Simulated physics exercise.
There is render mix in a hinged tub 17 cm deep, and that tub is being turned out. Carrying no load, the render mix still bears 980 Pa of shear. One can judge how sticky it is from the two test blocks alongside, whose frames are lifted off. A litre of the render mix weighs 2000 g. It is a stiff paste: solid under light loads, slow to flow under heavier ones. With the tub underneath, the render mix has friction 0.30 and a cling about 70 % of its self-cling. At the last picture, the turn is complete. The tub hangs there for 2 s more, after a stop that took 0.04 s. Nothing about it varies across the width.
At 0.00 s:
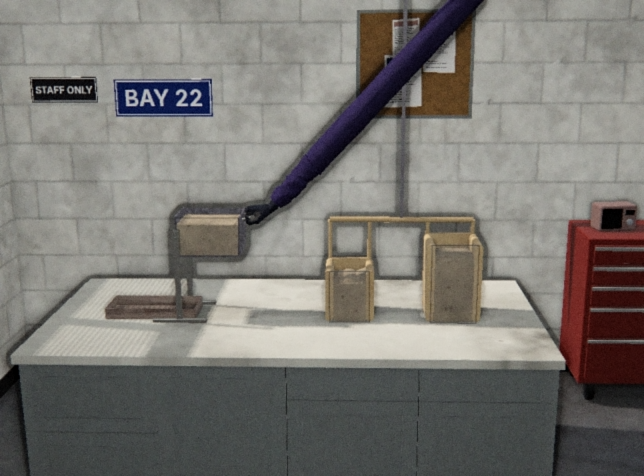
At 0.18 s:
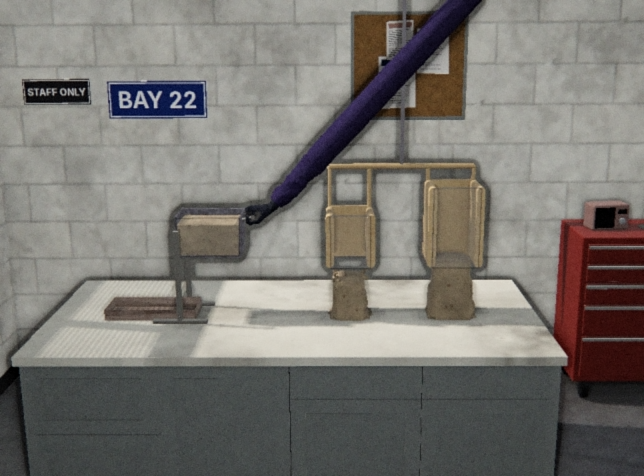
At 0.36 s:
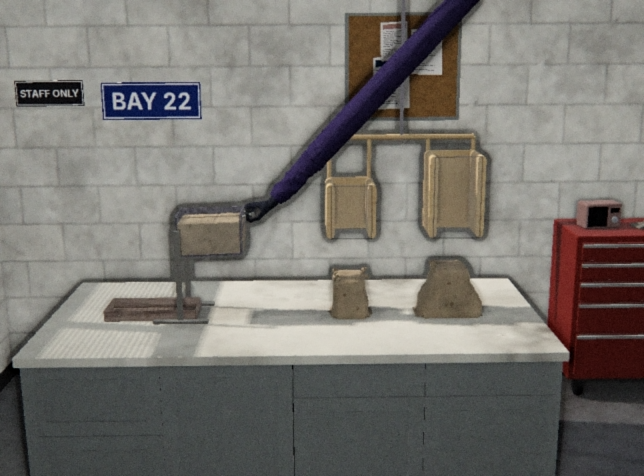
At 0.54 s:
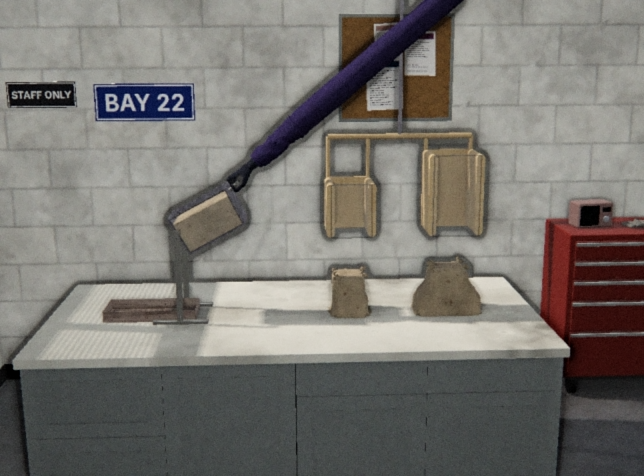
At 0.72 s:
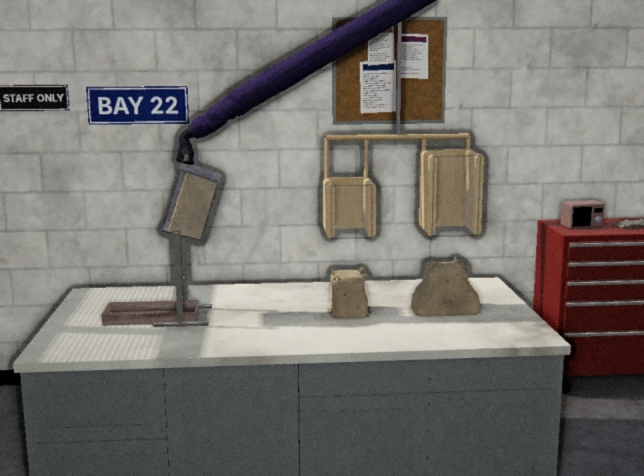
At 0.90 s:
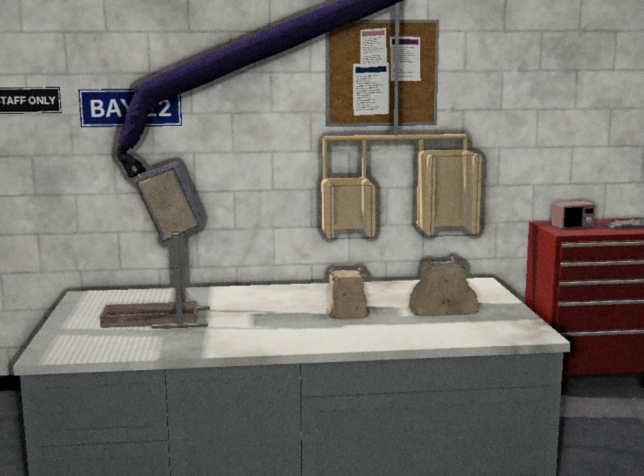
Purple arm tilting a small tub of tan material past upright after moulds lift off two tan blocks, the larger slumping slightly.
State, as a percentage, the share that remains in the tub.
0 %.
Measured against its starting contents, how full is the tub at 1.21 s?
Around 9 percent stays in the tub.
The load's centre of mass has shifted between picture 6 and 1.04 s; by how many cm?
10 cm.
By 1.04 s, the tub is at 111 degrees and holds 49 %.
By 1.21 s, the tub is at 111 degrees and holds 9 %.
By 1.38 s, the tub is at 111 degrees and holds 0 %.
By 1.55 s, the tub is at 111 degrees and holds 0 %.
By 2.90 s, at the end, the tub is at 111 degrees and holds 0 %.
